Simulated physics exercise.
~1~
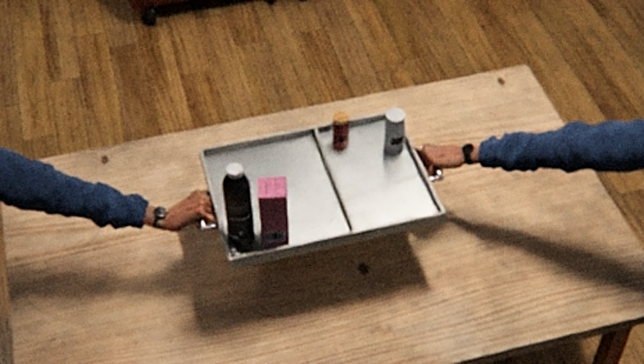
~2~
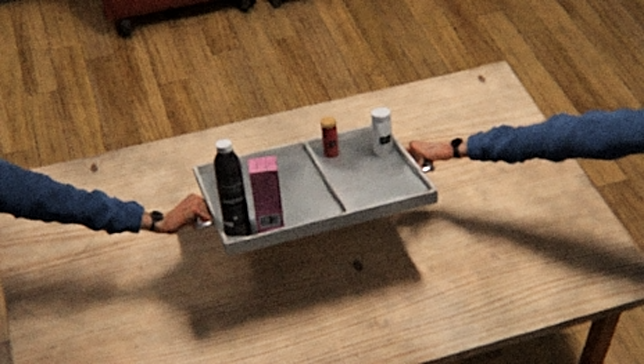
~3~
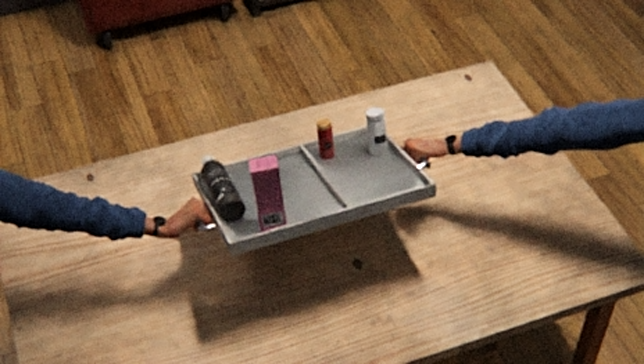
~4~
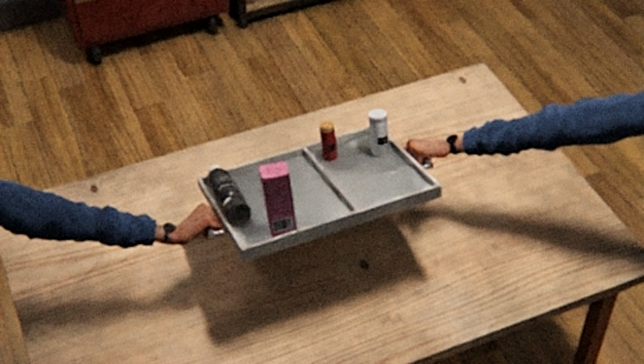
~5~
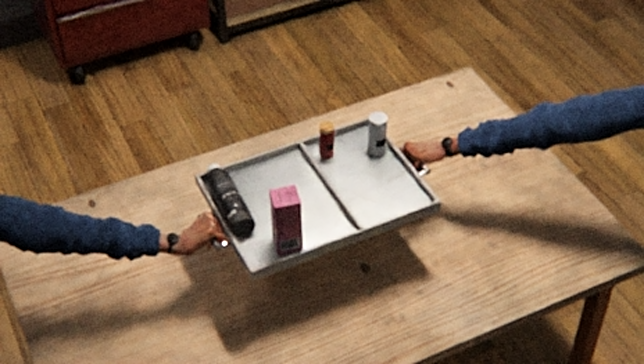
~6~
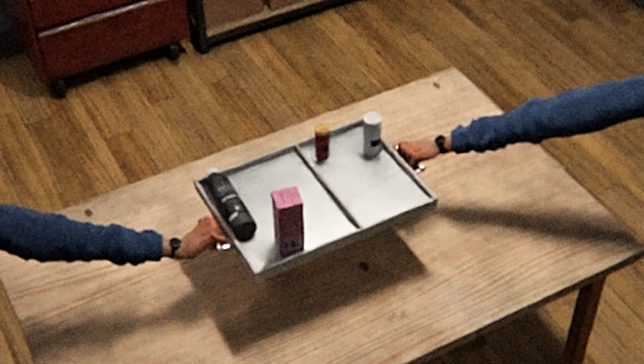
The footage shows two hands holding a divided tray over a wooden table and tilting it toward the far side, so the black bottle topples onto its side. The tray returns to level with the bottle lying on it and the pink carton, red shaker and white shaker still upright.
